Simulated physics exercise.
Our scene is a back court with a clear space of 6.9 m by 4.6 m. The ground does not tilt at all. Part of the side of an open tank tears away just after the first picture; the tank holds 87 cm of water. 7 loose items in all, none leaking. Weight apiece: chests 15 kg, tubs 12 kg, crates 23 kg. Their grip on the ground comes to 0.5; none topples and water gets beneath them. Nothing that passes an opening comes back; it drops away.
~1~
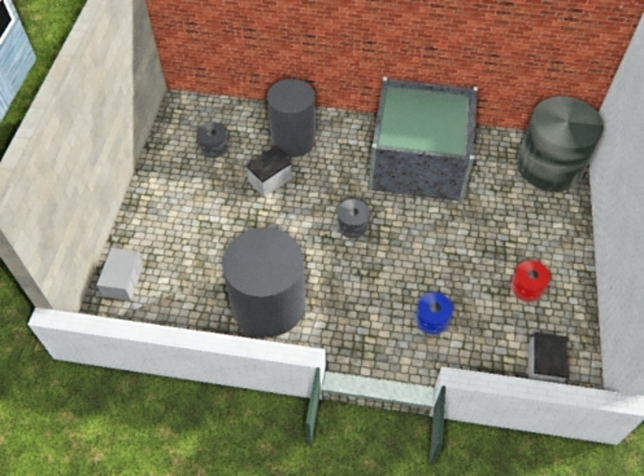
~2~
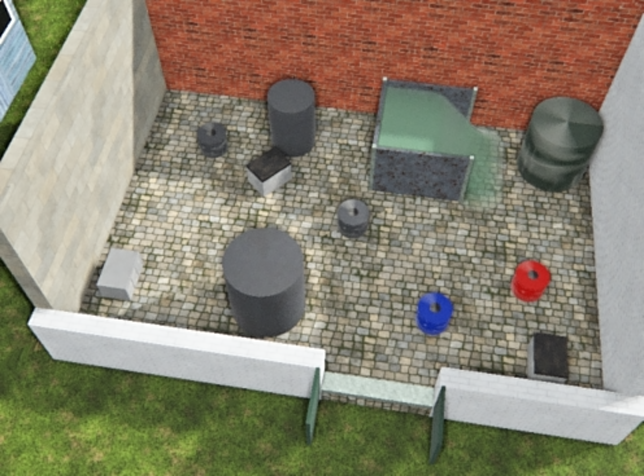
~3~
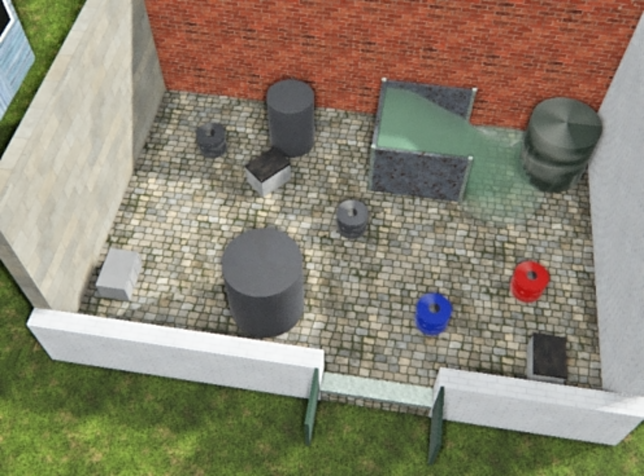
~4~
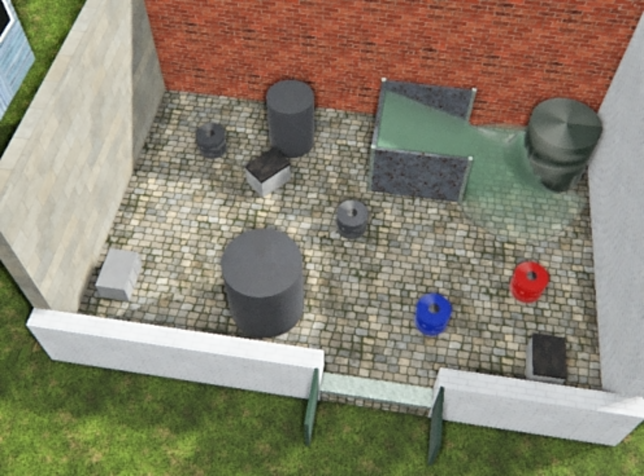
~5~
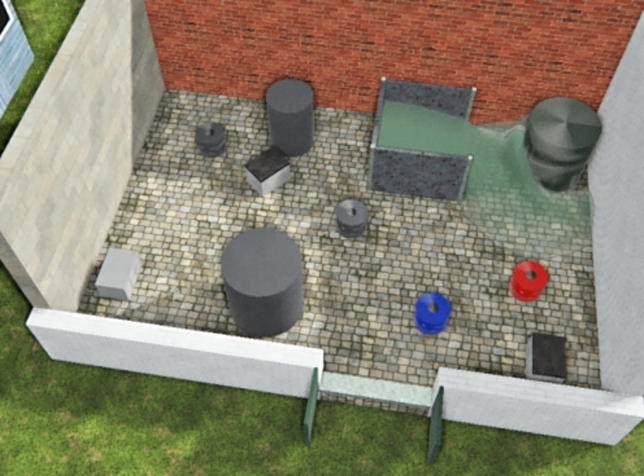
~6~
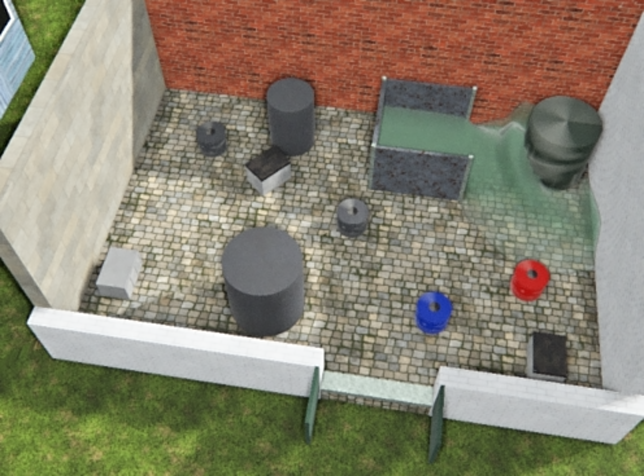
A cobbled yard, walled in front of a red brick wall and edged by grass, is seen from high above by a still camera. Dark cylinders, small grey containers and boxes stand around a square green-topped tank at the back, with a blue tub and a red tub at front right. The tank's right side opens and greenish water pours out, spreading around the rounded dark tank to the right wall, while the objects stay essentially still.
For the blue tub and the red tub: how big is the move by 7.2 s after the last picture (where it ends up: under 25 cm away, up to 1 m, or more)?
Blue tub winds up a long way off; red tub winds up a long way off.
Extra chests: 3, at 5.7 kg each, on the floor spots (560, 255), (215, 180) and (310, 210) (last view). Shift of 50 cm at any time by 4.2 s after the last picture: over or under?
First beyond, then within, then within.
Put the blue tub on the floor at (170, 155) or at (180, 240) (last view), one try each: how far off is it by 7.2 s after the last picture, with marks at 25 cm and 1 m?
Well, it scarcely moves on the first try and scarcely moves on the second.
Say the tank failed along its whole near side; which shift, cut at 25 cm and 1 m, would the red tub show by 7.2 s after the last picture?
After that, the red tub shifts somewhat.
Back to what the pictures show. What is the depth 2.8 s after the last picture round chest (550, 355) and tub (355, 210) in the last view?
Some 6 cm at the first, some 0 cm at the second.
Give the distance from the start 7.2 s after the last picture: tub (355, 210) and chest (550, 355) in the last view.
0 cm and 300 cm, respectively.
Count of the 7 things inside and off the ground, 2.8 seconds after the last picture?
By my count, 1.
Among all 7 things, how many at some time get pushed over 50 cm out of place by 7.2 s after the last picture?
3.
Then, 0.9 s after the last picture the blue tub is near (434, 307), 0.0 m from its start, aground; the red tub is near (530, 286), 0.2 m from its start, aground; 0 of 7 are out; 0 afloat.
Then, 2.8 s after the last picture the blue tub is near (395, 308), 0.5 m from its start, aground; the red tub is near (439, 331), 1.6 m from its start, afloat; 0 of 7 are out; 1 afloat.
Then, 4.8 s after the last picture the blue tub is near (298, 242), 2.1 m from its start, aground; the red tub is near (341, 317), 2.6 m from its start, afloat; 0 of 7 are out; 1 afloat.
Then, 7.2 s after the last picture the blue tub is near (275, 226), 2.5 m from its start, aground; the red tub is near (348, 329), 2.6 m from its start, aground; 0 of 7 are out; 0 afloat.
